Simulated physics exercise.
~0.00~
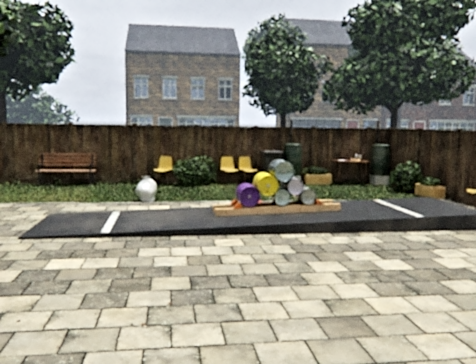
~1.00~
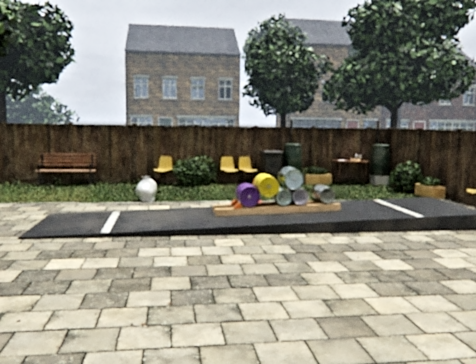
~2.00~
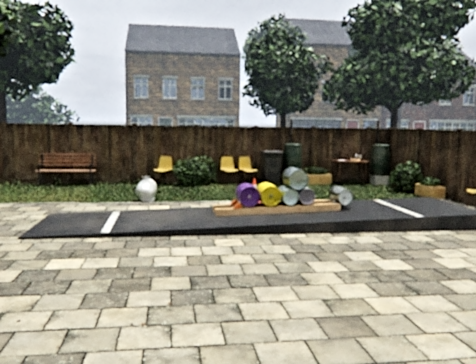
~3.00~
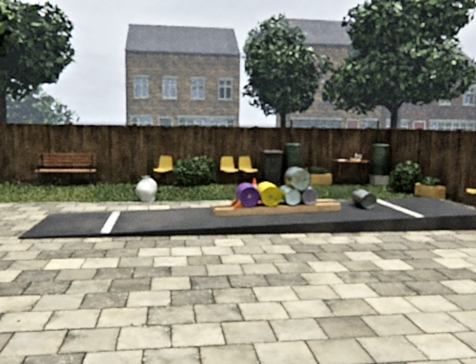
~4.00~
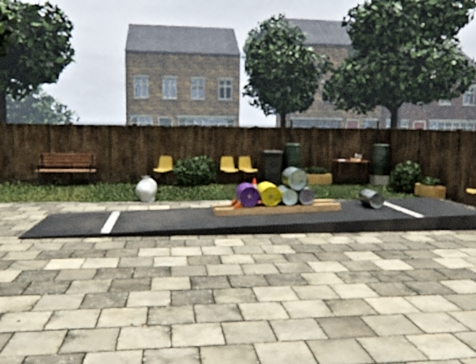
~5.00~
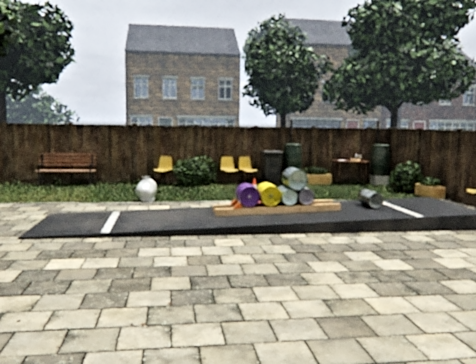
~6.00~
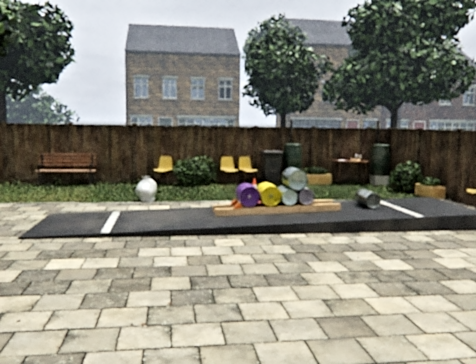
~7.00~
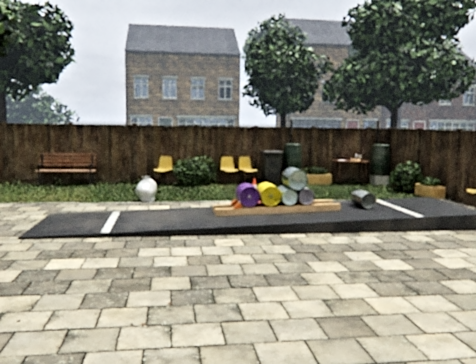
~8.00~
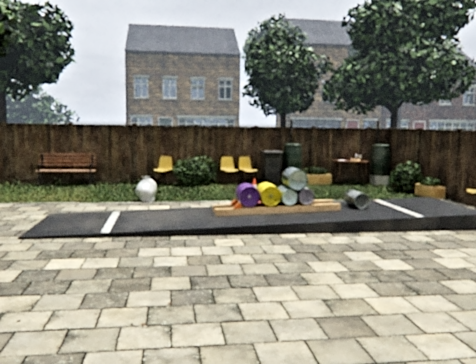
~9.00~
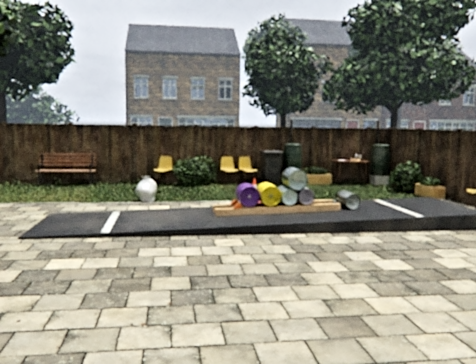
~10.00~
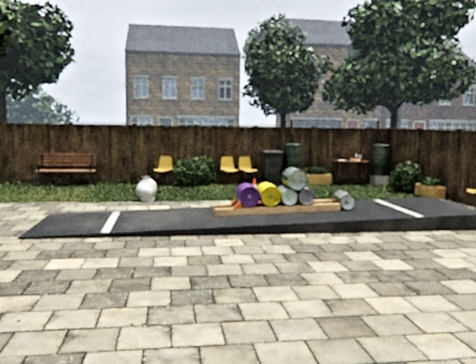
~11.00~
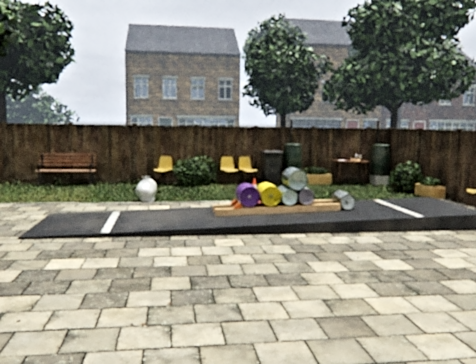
At first, a small pile of empty kegs, among them a purple one and a yellow one, rests on low wooden bearers across a dark asphalt pad between two white lines. The pile then slumps to the right, and the yellow keg turns as it drops lower beside the purple one, which stays put. A grey keg leaves the right end of the bearers and rolls toward the right line. It stops short of the line, then rolls slowly back to the left. It ends beside the bearers, with yellow and purple still on them.
